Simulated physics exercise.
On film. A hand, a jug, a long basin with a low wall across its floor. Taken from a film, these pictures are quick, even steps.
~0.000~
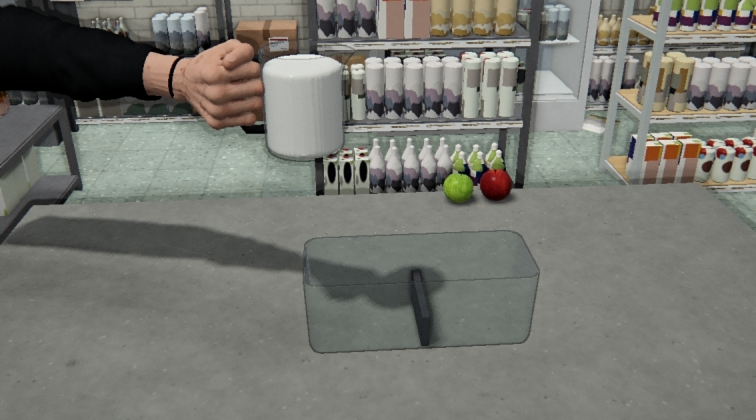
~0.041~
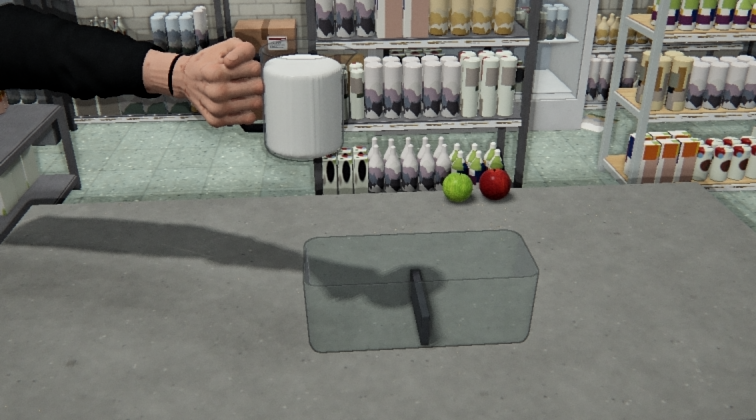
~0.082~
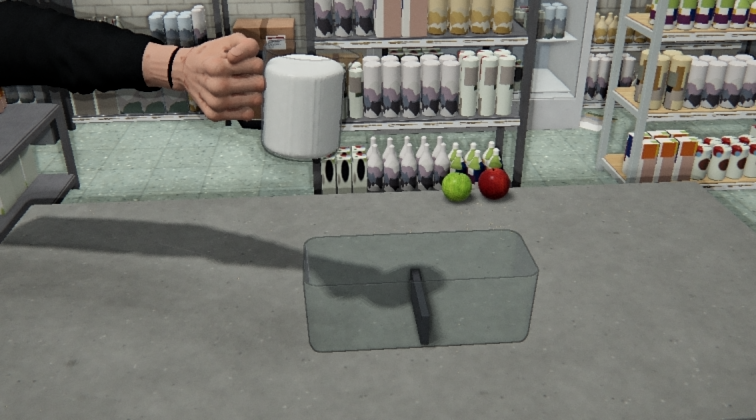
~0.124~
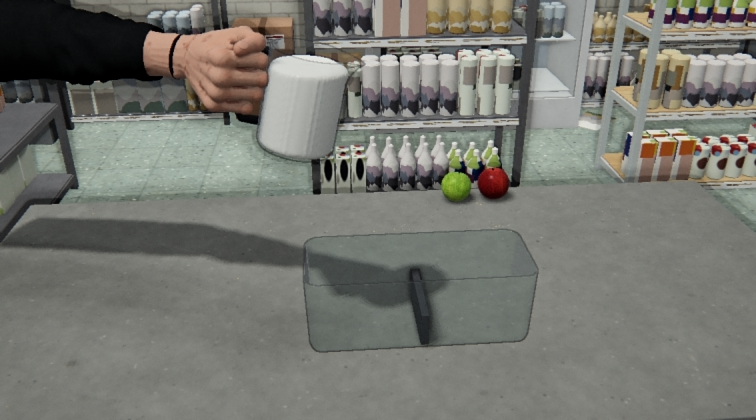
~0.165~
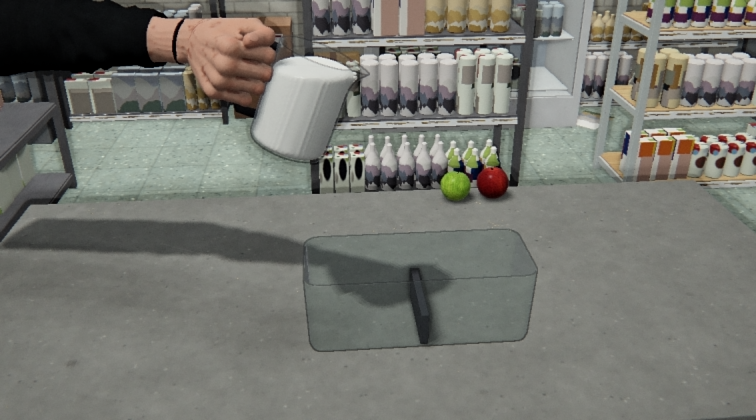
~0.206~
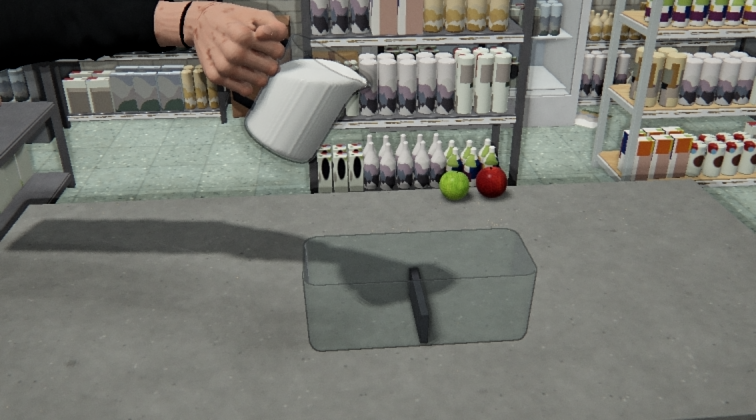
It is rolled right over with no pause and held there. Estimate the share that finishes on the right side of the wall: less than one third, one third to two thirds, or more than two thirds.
The right side ends up with more than two thirds.
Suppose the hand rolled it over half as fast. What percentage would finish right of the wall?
Around 80 in a hundred.
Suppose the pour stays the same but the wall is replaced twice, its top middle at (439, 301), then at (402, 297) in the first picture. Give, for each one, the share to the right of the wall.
Note - case one near 40 %, case two near 85 %.
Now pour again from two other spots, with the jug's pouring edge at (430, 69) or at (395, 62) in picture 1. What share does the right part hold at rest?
You'd get around 75 per cent and then around 90 per cent.
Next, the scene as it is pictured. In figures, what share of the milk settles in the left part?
Some 20 parts in a hundred.
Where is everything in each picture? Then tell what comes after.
In the first picture, tilt 0°; pouring edge (356, 50); surface from (263, 65) to (342, 63); the long basin's rim runs from (305, 262) to (529, 253); the wall's top is at (421, 294).
In the second picture, tilt 1°; pouring edge (357, 51); surface from (263, 65) to (343, 64).
In the third picture, tilt 6°; pouring edge (361, 55); surface from (265, 63) to (344, 66).
In the fourth picture, tilt 13°; pouring edge (365, 63); surface from (269, 64) to (349, 68).
In the fifth picture, tilt 21°; pouring edge (370, 73); surface from (267, 82) to (357, 71).
In the sixth picture, tilt 32°; pouring edge (373, 85); surface from (260, 93) to (364, 76).
A moment on, the jug is tipped on its side and 68 per cent is still to pour, 0 is left of the wall and 1 right of it.
Next, the jug is tipped on its side and 33 per cent is still to pour, 2 is left of the wall and 34 right of it.
Then the jug is tipped on its side and 15 per cent is still to pour, 3 is left of the wall and 65 right of it.
Later the jug is tipped on its side and 7 per cent is still to pour, 8 is left of the wall and 77 right of it.
At rest 18 per cent lies left of the wall, 78 right of it and 3 outside.
